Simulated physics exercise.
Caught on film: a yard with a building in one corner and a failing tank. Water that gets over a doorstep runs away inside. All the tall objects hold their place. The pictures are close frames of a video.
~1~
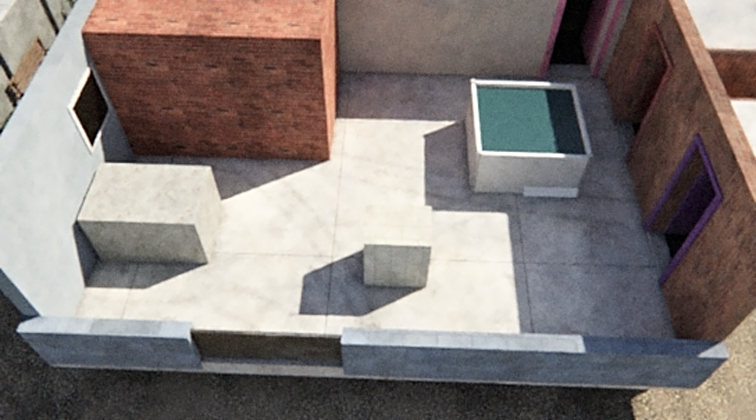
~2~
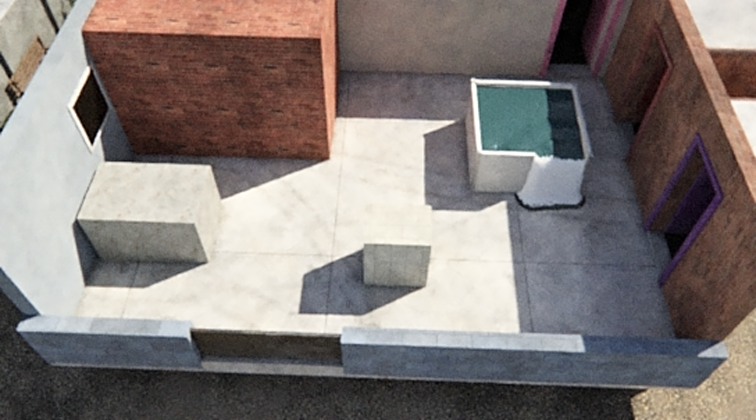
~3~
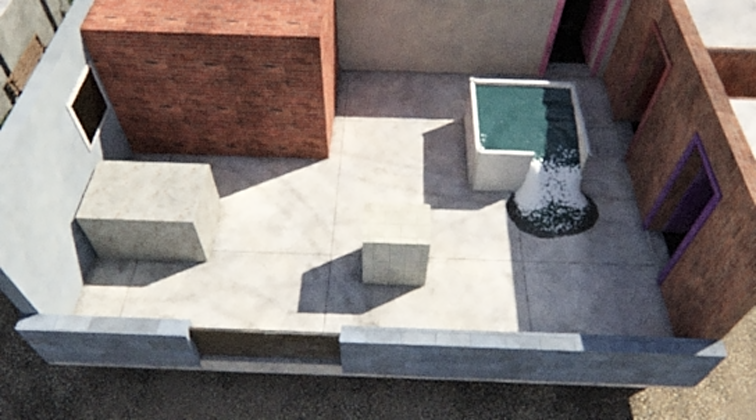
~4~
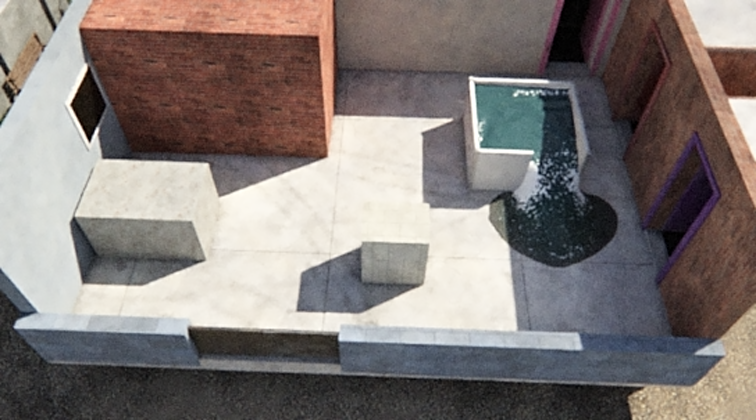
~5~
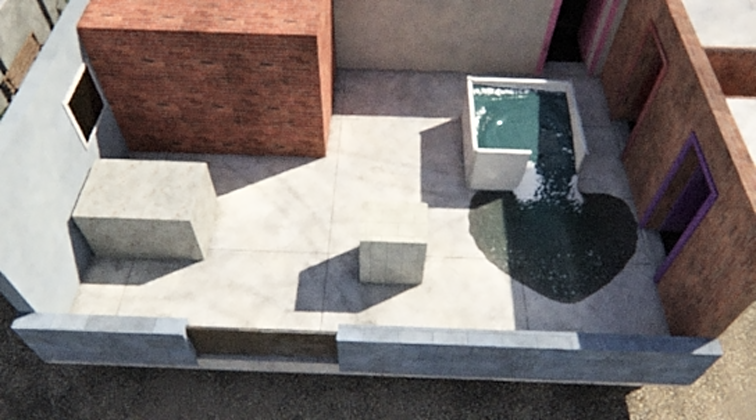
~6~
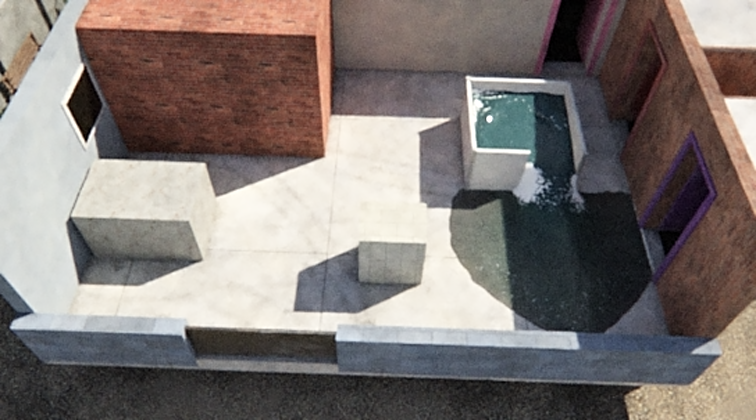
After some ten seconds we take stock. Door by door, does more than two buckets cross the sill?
In the end: The purple door lets in a lot; the pink door admits no more than that; the red door admits no more than that.
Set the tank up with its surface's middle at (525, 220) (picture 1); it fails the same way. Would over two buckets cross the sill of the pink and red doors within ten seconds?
My reading: Pink floods; red keeps below it.
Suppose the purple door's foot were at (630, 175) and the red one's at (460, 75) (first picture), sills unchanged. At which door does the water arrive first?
It is the door marked purple.
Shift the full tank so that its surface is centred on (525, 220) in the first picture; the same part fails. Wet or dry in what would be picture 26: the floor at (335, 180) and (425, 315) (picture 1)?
In that order: No water, flooded.
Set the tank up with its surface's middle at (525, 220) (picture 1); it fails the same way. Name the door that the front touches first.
It is the purple-painted one.
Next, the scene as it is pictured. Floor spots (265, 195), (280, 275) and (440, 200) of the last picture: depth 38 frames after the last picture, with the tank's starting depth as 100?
In that order: 4, 4 and 2 per cent.
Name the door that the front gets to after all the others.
It is the door marked pink.
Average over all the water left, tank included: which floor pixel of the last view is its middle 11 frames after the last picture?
Around (532, 226).
A moment on, water covers 25 % of the floor; the purple door over two buckets in, the pink door not reached, the red door not reached.
Next, water covers 25 % of the floor; the purple door over two buckets in, the pink door not reached, the red door not reached.
Then, water covers 40 % of the floor; the purple door far over two buckets in, the pink door not reached, the red door not reached.
Later, water covers 65 % of the floor; the purple door far over two buckets in, the pink door not reached, the red door wet at the sill, nothing in.
In the end, water covers 90 % of the floor; the purple door far over two buckets in, the pink door wet at the sill, nothing in, the red door wet at the sill, nothing in.
